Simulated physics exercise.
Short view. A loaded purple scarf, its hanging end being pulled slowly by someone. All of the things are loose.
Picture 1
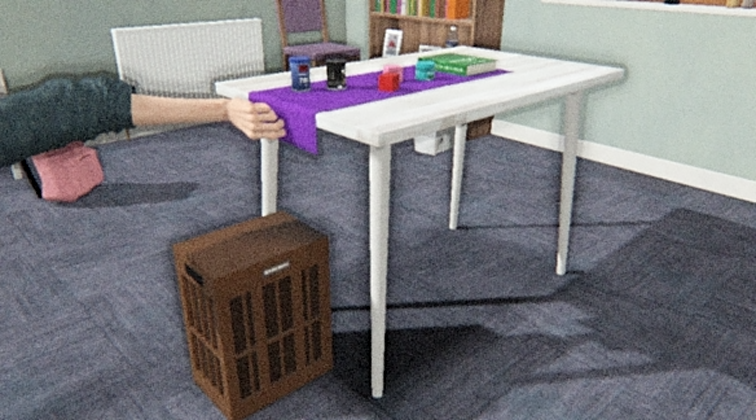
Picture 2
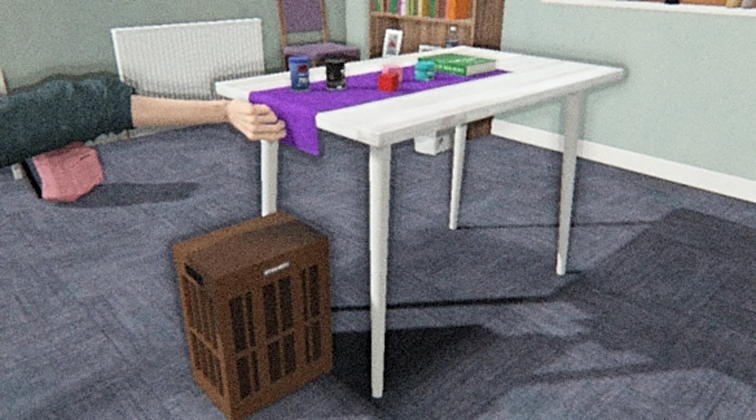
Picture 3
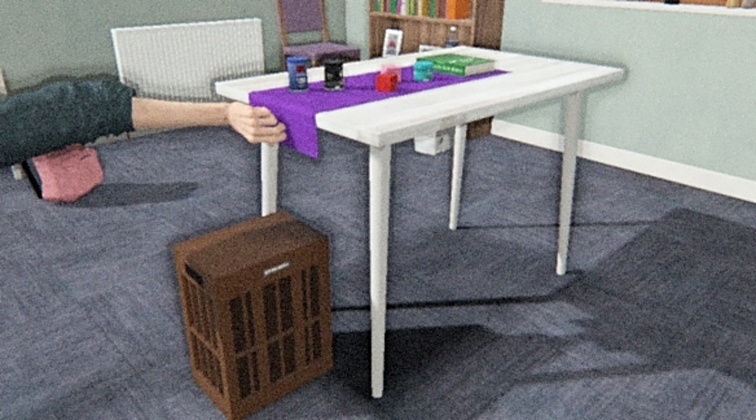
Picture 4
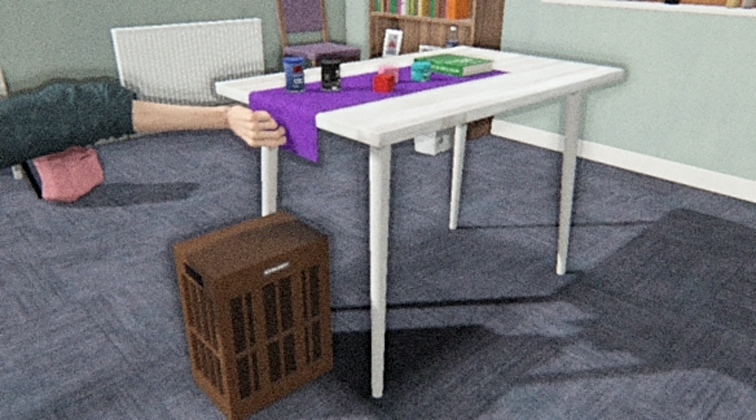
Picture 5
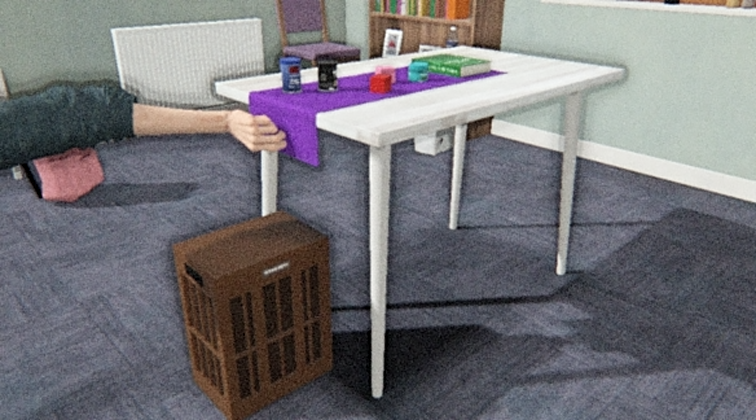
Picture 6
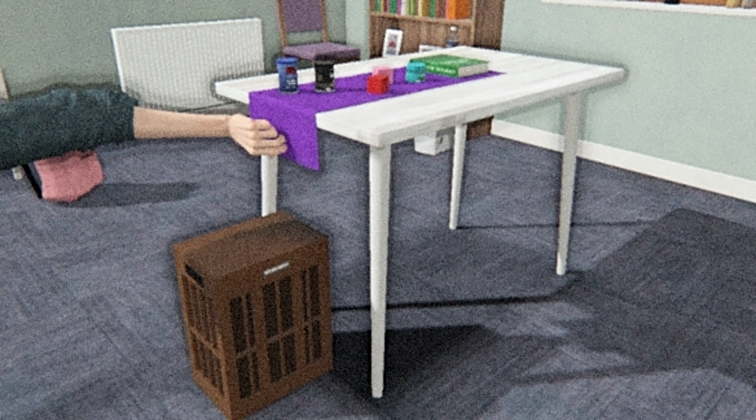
Purple scarf being pulled slowly by a hand at a white table's left edge, carrying cans and other small objects slightly left.
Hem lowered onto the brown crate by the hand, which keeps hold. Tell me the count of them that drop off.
The drop count comes to two.
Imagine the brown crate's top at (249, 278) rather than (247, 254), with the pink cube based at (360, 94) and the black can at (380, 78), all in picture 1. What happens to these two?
So the pink cube leaves, and the black can stays there.
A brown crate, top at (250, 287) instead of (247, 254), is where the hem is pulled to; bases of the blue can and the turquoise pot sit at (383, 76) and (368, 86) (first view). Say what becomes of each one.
Well, the blue can is safe, and the turquoise pot is dislodged.
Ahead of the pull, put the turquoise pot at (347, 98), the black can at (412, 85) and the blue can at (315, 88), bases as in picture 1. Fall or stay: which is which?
The turquoise pot topples down; the black can stays put; and the blue can topples down.
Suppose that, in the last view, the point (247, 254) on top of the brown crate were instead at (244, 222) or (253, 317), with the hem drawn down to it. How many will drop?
Then 1, then 4.
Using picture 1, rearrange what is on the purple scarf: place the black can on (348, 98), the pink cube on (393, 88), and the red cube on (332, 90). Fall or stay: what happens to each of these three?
Looking at each one, the black can drops away, the pink cube remains in position and the red cube drops away.
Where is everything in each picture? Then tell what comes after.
Hem (318, 154); blue can (300, 58); black can (336, 61); red cube (389, 75); pink cube (393, 66); turquoise pot (426, 63); top of the crate (247, 254), in the first picture.
Hem (318, 155); blue can (299, 58), in the second picture.
Hem (318, 158); black can (334, 61), in the third picture.
Hem (318, 162); red cube (384, 75); top of the crate (247, 254), in the fourth picture.
Hem (318, 166); pink cube (386, 67), in the fifth picture.
Hem (319, 170); blue can (287, 60); black can (324, 62); red cube (378, 76); pink cube (383, 68); turquoise pot (416, 64), in the sixth picture.
Soon after, hem near (284, 199); blue can gone.
After that, hem on the crate; blue can and black can gone.
In the end, hem on the crate; blue can and black can gone. Over the edge go two.
